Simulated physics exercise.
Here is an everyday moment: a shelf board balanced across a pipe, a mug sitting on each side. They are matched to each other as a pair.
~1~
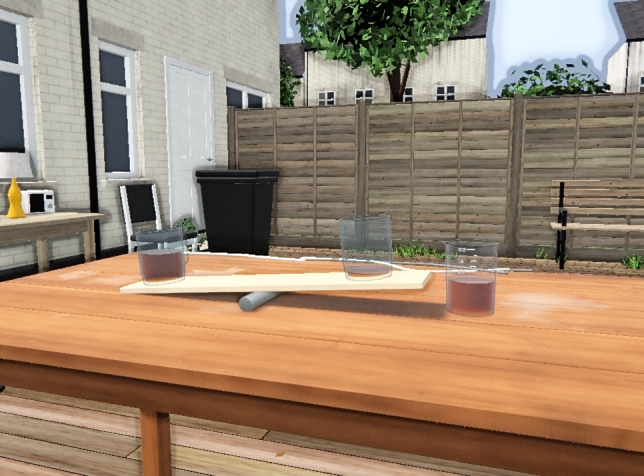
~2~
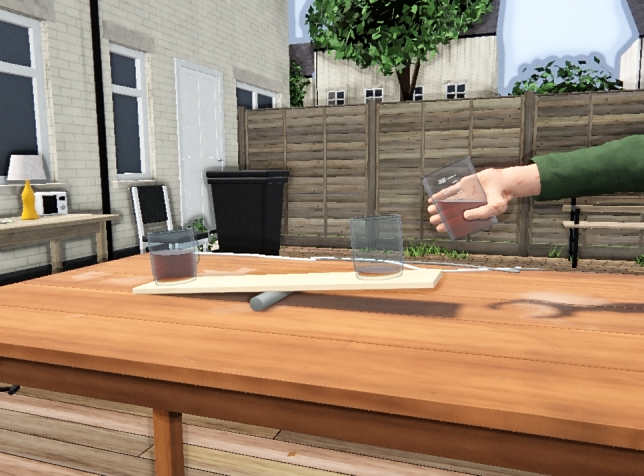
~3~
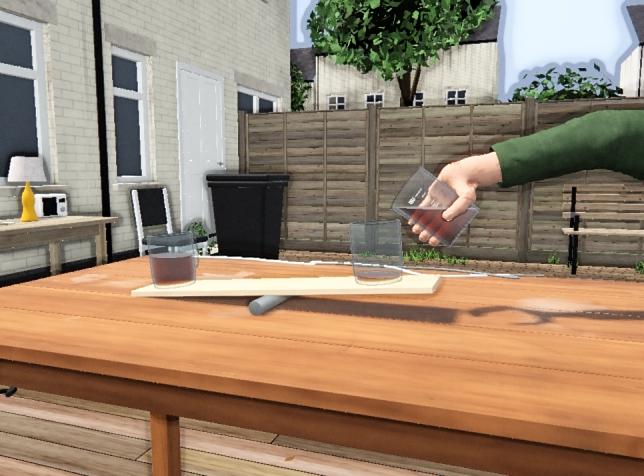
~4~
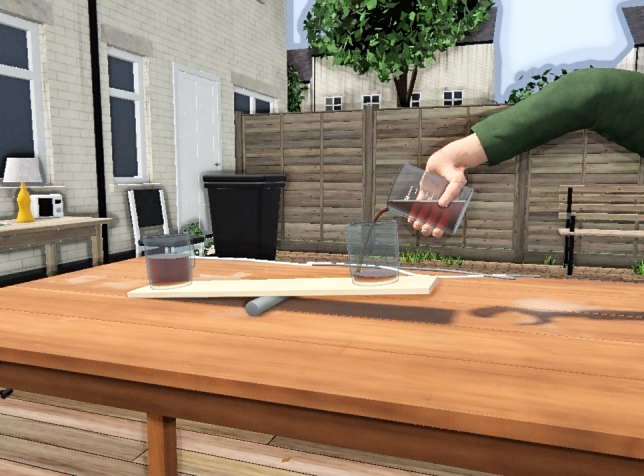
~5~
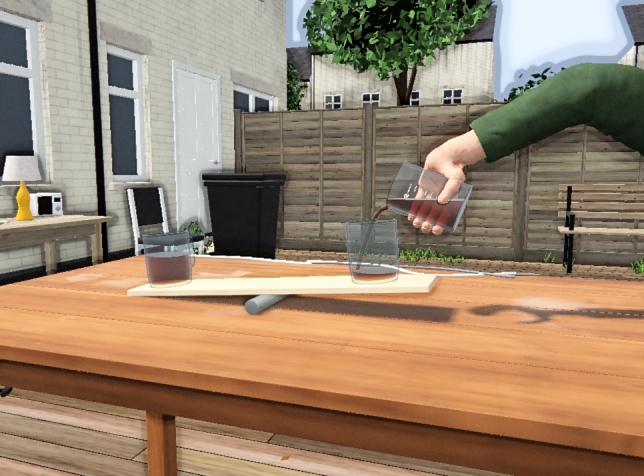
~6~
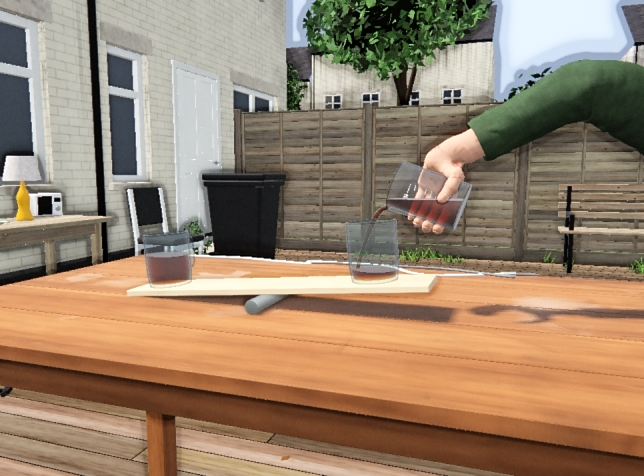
A hand in a green sleeve lifted a beaker of iced tea off the table, tilted it, and poured a thin stream into the right cup on a slanted board, which stayed still across its pipe.
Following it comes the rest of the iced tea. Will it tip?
No.
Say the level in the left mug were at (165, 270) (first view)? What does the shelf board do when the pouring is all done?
Given that level, I'd expect it to seesaw across.
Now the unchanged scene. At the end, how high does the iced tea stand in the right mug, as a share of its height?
By my reckoning it's around 55 percent.
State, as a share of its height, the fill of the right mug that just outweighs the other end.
Around 70 %.
Next, the right mug is about a third full; the shelf board leans as before.
After that, the right mug is about half full; the shelf board leans as before.
Finally, the right mug is about half full; the shelf board leans as before.
